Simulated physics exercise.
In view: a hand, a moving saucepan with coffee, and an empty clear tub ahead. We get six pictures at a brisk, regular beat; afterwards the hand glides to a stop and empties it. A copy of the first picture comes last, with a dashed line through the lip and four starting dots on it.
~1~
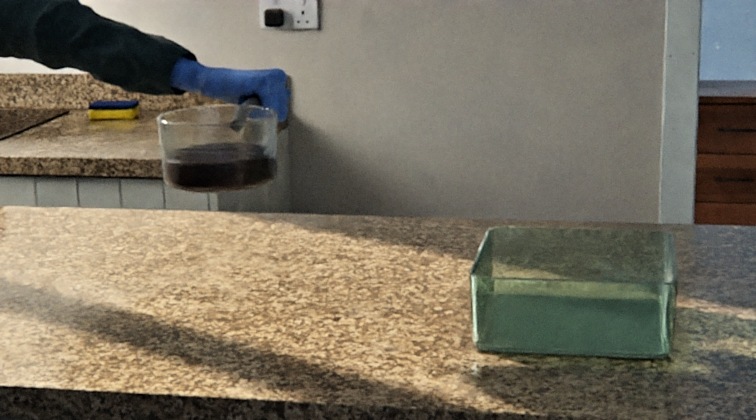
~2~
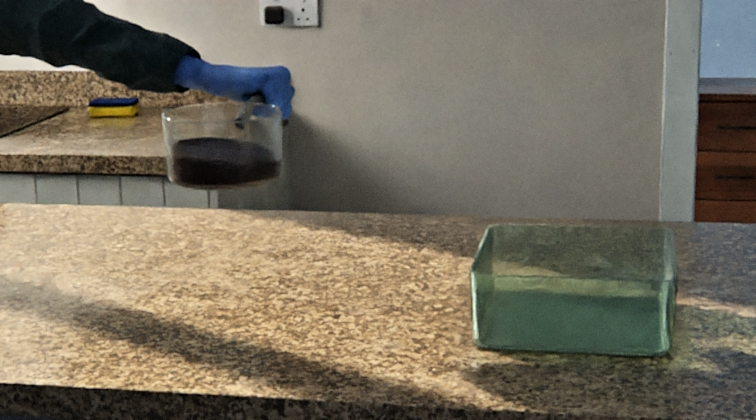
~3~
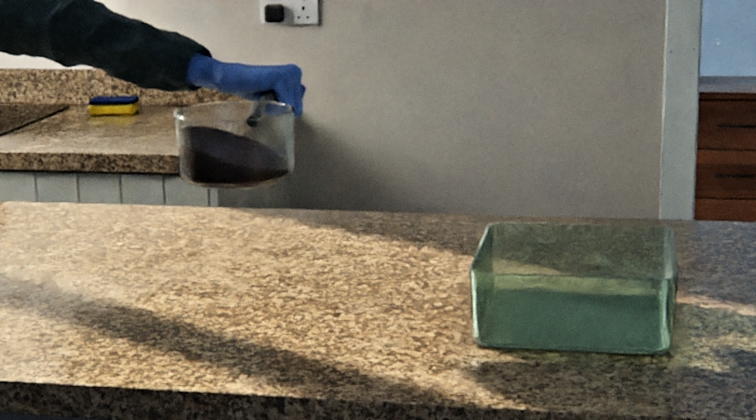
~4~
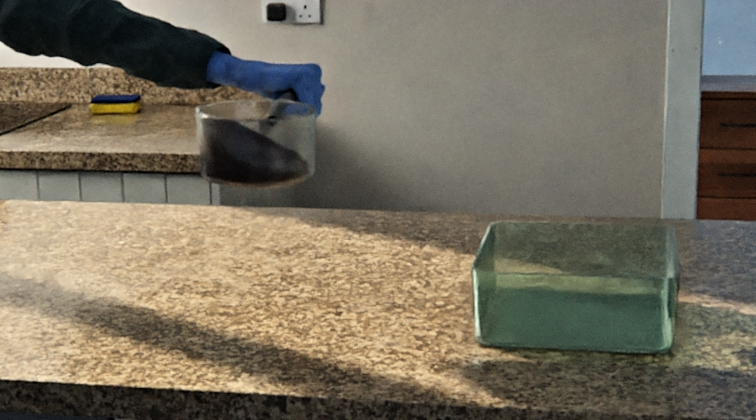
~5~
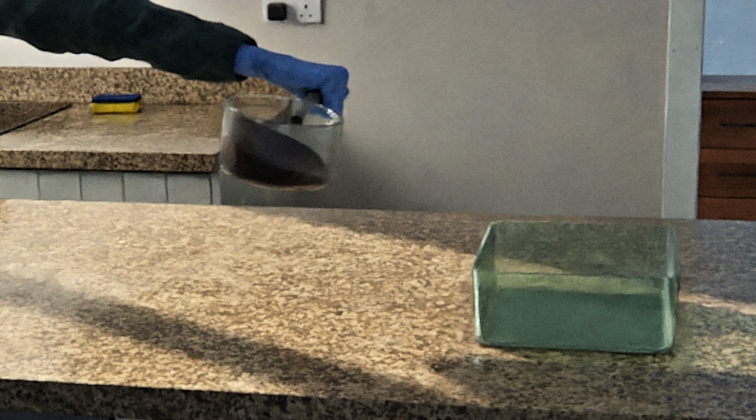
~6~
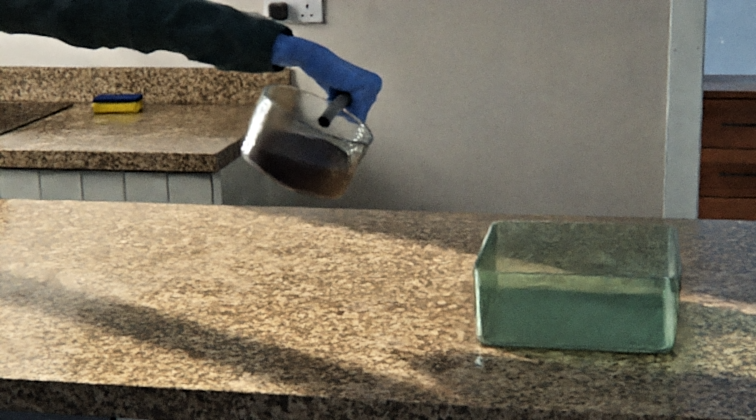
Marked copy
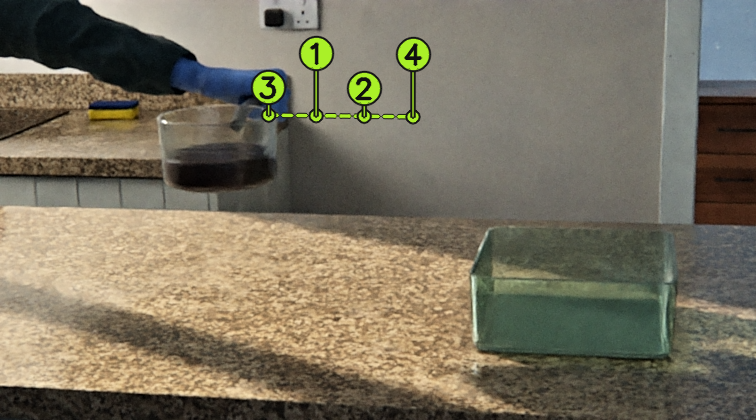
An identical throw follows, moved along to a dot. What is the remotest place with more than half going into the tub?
Place 1 just does it.
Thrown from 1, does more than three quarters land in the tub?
No, less.
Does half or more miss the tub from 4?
No, that is safe.
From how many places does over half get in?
Three.
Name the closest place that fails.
That is place 3.
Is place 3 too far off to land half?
Yes, it does.
On the marked copy, 1 at (316, 115); 2 at (364, 116); 3 at (268, 115); 4 at (413, 116).
With 1, about 64 % lands in the tub, 25 % falls short and 11 % goes beside or beyond.
With 2, about 92 % lands in the tub, 7 % falls short.
With 3, about 31 % lands in the tub, 63 % falls short and 6 % goes beside or beyond.
With 4, about 81 % lands in the tub, 8 % falls short and 11 % goes beside or beyond.
